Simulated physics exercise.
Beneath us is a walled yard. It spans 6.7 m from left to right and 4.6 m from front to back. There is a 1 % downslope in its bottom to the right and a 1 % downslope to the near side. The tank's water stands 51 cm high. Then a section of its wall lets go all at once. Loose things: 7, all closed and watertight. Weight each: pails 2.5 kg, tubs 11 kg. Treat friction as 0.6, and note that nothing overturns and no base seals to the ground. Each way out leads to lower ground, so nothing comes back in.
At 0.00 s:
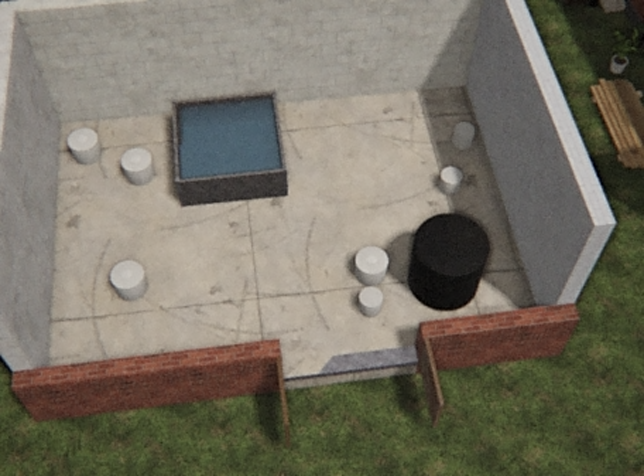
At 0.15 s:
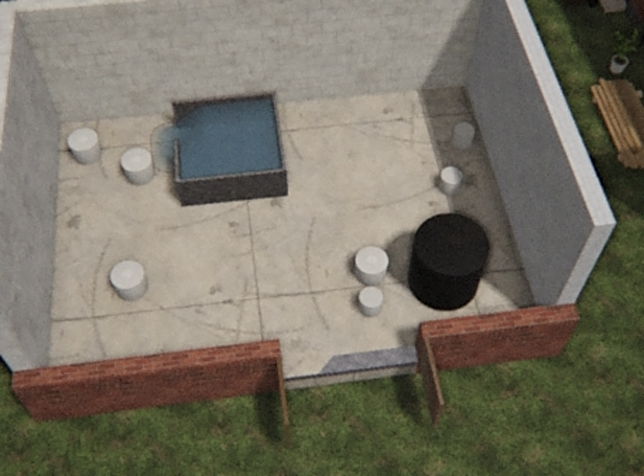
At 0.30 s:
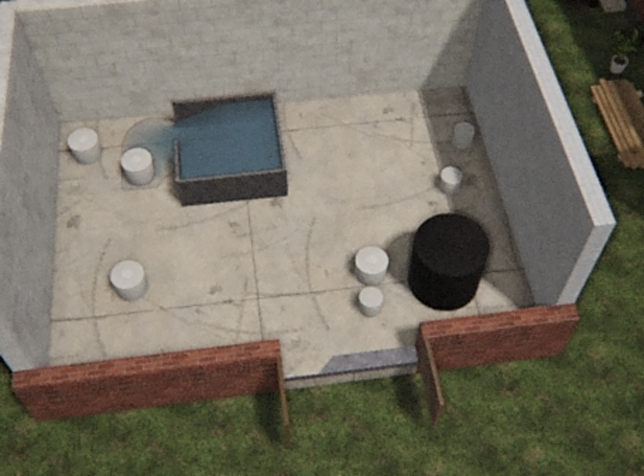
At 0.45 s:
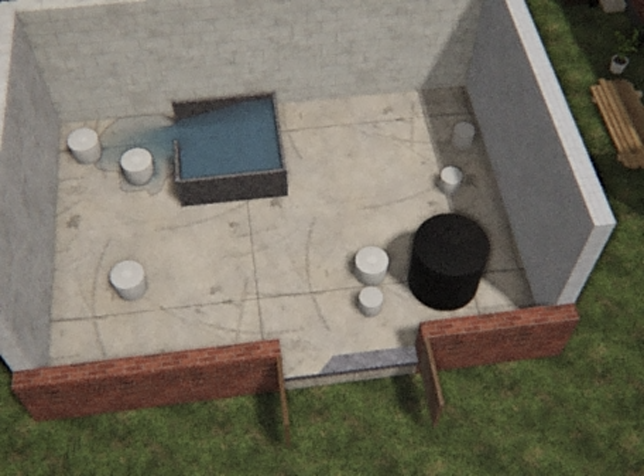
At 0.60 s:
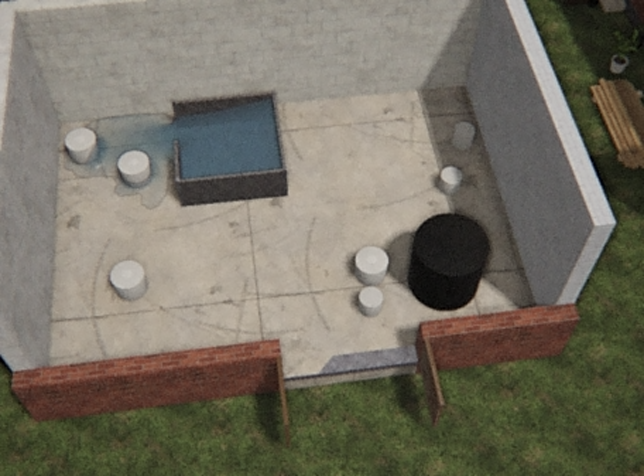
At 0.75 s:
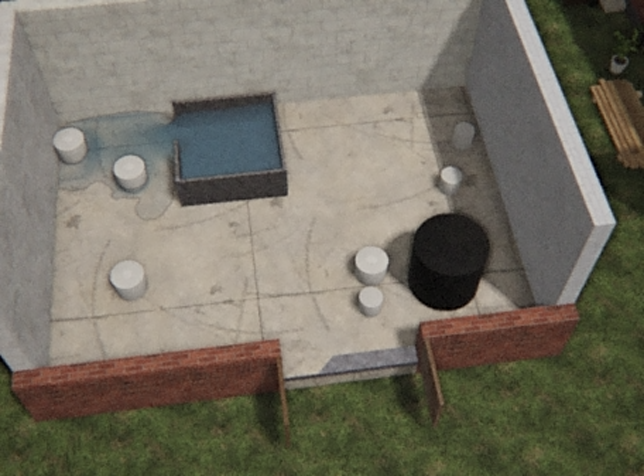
A walled yard with a pale paved floor, grass outside and low brick walls at the near side is seen from high above. A dark-sided tank of blue water stands toward the back left, a black cylinder at the right, and seven small white tubs around them. Water pours from the tank's left side and spreads, nudging the two nearest tubs slightly, while the camera stays still.
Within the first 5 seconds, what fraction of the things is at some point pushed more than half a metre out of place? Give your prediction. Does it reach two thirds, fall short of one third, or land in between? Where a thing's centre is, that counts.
A middling share of them moves that far, a third or more but fewer than two thirds.
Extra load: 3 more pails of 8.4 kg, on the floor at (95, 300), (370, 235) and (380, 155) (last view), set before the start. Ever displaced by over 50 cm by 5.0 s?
Above, below, below.
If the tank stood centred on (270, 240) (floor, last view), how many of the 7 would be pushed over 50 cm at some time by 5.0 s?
Result: 2.
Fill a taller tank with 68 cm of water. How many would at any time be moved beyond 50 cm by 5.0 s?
3.
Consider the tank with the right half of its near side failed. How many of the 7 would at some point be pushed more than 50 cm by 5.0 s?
The count would be 2.
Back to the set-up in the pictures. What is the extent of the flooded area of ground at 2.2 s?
My estimate is roughly 8.5 m2.
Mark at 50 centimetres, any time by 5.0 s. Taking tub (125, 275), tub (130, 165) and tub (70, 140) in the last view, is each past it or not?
Well, in turn that's topping it, topping it, topping it.
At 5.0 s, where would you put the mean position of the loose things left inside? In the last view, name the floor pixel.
Somewhere near (306, 248).
After 1.1 s 0 of 7 are over 50 cm from their spots; 0 afloat.
After 2.2 s 0 of 7 are over 50 cm from their spots; 1 afloat.
After 3.5 s 3 of 7 are over 50 cm from their spots; 0 afloat.
After 5.0 s 3 of 7 are over 50 cm from their spots, and 3 have been at some point; 1 afloat.
